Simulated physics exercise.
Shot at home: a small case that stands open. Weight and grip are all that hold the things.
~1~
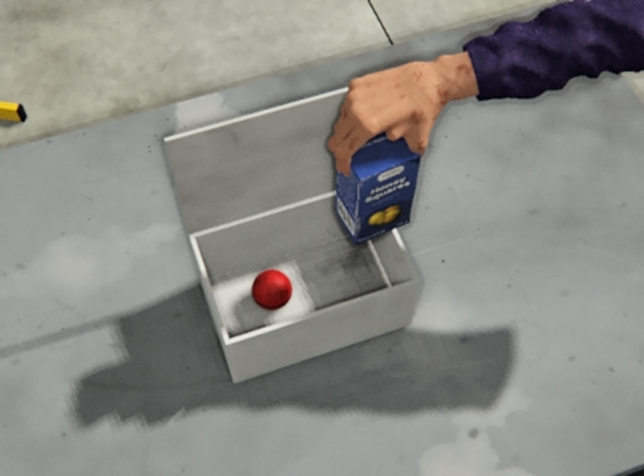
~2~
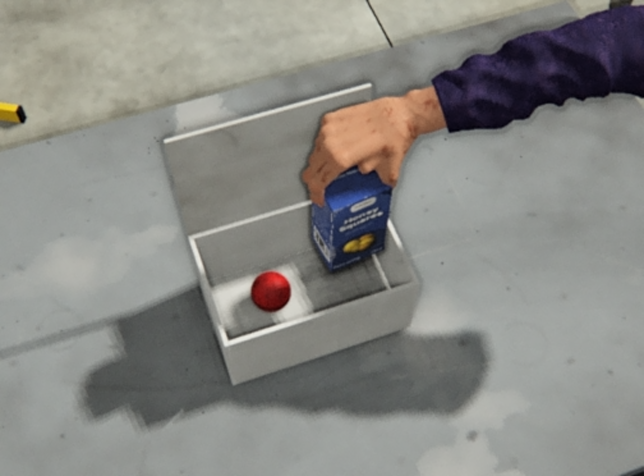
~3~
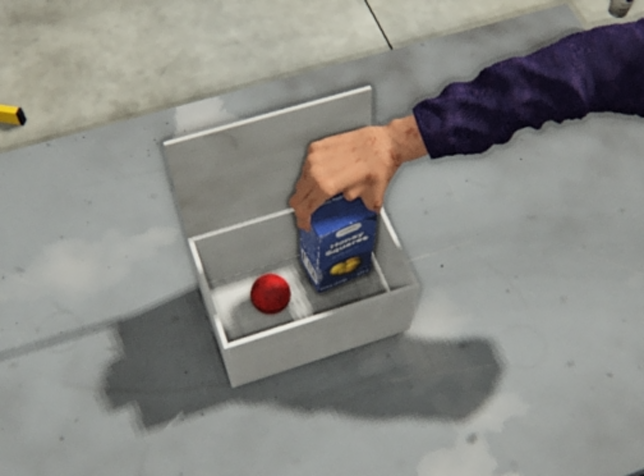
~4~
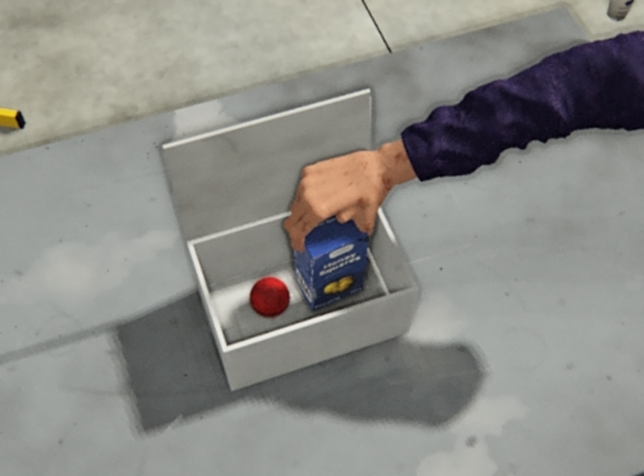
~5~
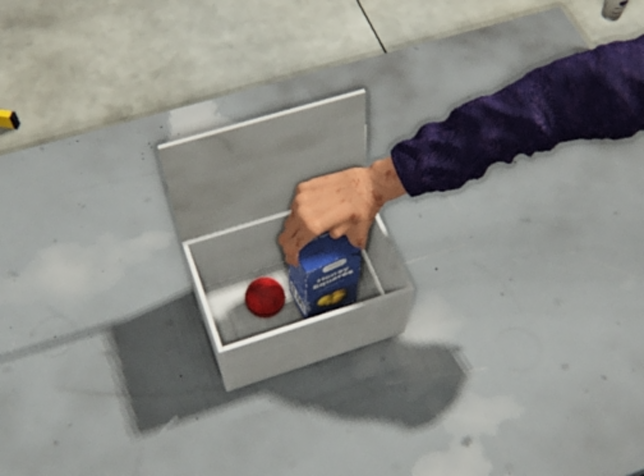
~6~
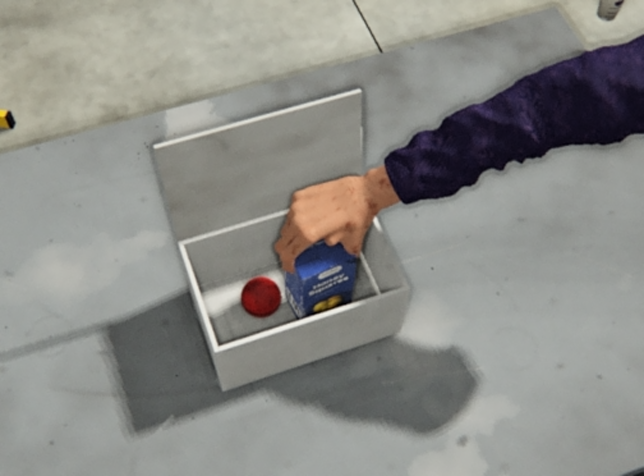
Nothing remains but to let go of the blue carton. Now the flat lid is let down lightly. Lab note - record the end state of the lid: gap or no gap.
In the end, the box is left open.
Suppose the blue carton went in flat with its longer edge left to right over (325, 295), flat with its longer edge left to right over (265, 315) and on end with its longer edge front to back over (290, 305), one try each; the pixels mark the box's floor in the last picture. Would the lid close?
First - shut down; second - shut down; third - shut down.
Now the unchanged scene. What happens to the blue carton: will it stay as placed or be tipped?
As it turns out, the blue carton keeps its original angle.
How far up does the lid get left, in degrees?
Near 25°.
Then, 1.10 s after the last picture, lid starting down.
Then, 1.60 s after the last picture, lid 61° above the rim.
Then, 2.00 s after the last picture, lid 35° above the rim.
At rest, lid 23° above the rim; both in place. Seen from the same camera at the end, blue carton near (319, 278).
